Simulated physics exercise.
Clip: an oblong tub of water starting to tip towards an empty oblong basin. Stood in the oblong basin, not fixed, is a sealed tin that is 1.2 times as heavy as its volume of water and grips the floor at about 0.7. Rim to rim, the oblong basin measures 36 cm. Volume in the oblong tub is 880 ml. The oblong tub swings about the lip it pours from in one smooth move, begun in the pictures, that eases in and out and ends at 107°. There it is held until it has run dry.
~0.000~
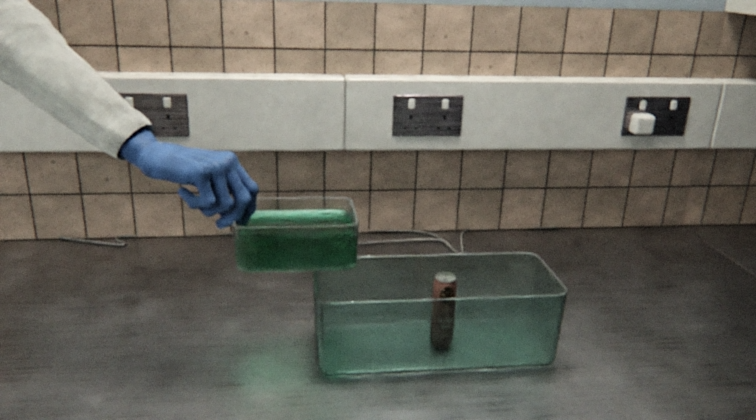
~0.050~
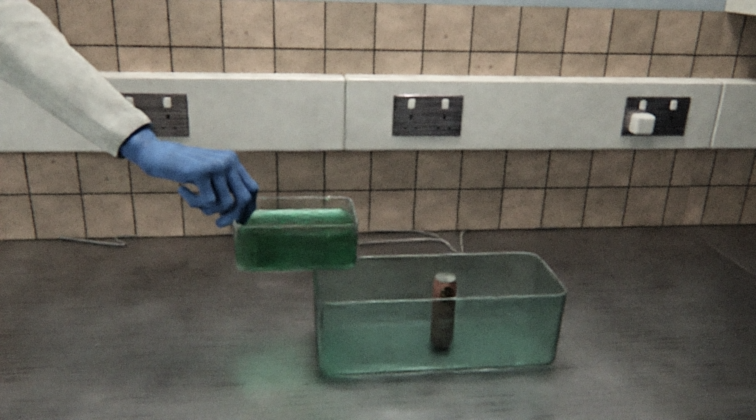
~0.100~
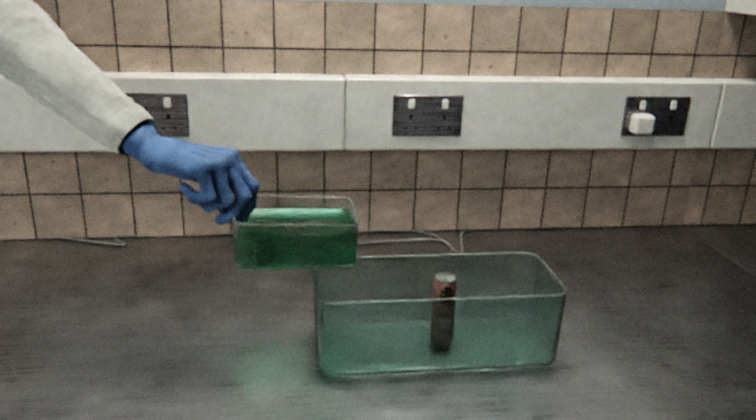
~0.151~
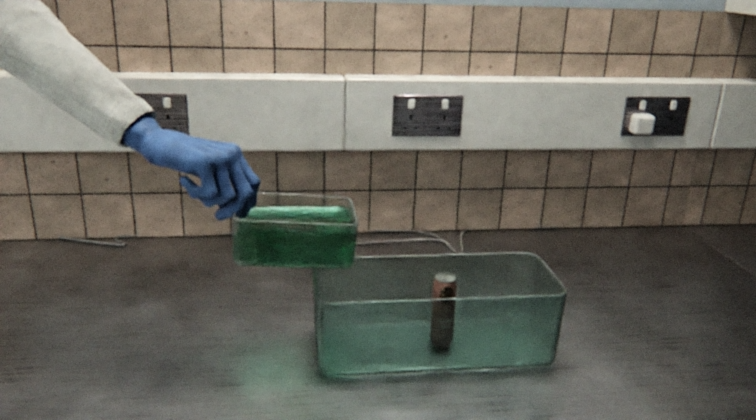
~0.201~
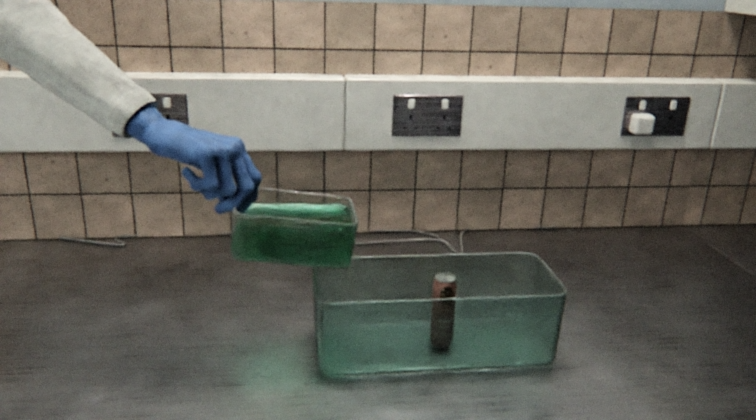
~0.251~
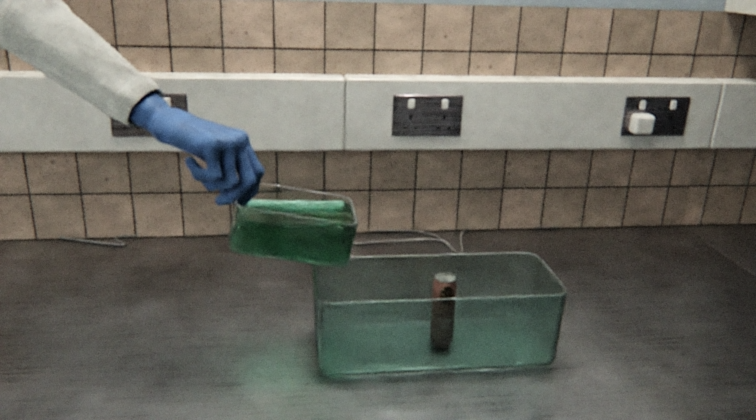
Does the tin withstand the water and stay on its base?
It stays on its base.
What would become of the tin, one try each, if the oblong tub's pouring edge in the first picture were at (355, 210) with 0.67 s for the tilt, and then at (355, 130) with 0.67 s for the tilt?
Run one: It tumbles. Run two: It does not tip.
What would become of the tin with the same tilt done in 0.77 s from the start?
It tumbles over, then.
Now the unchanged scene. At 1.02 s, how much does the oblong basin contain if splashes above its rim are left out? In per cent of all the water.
I reckon close to 78 per cent.
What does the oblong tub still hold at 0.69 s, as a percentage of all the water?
Some 46 per cent.
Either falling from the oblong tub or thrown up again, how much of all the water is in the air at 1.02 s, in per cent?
Around 8 percent of the liquid.
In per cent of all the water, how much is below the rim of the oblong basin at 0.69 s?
Roughly 14 percent.
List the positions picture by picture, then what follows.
The first frame shows tilt 0°; pouring edge (354, 212); surface from (238, 223) to (353, 221); the oblong basin's rim runs from (315, 280) to (552, 273); the tin's top is at (445, 280).
The second frame shows tilt 0°; pouring edge (354, 212); surface from (239, 222) to (352, 220).
The third frame shows tilt 2°; pouring edge (354, 212); surface from (238, 221) to (352, 219).
The fourth frame shows tilt 4°; pouring edge (354, 212); surface from (237, 219) to (352, 217).
The fifth frame shows tilt 7°; pouring edge (354, 212); surface from (237, 216) to (352, 215).
The sixth frame shows tilt 11°; pouring edge (354, 212); surface from (236, 211) to (352, 212).
By 0.69 s the tilt is 64° and 47 per cent is still to pour; the tin stands where it began.
By 1.02 s the tilt is 99° and 8 per cent is still to pour; the tin stands where it began.
By 1.36 s the tilt is 107° and 0 per cent is still to pour; the tin stands where it began.
By 1.73 s the tilt is 107° and 0 per cent is still to pour; the tin stands where it began.
At rest the tin stands where it began.
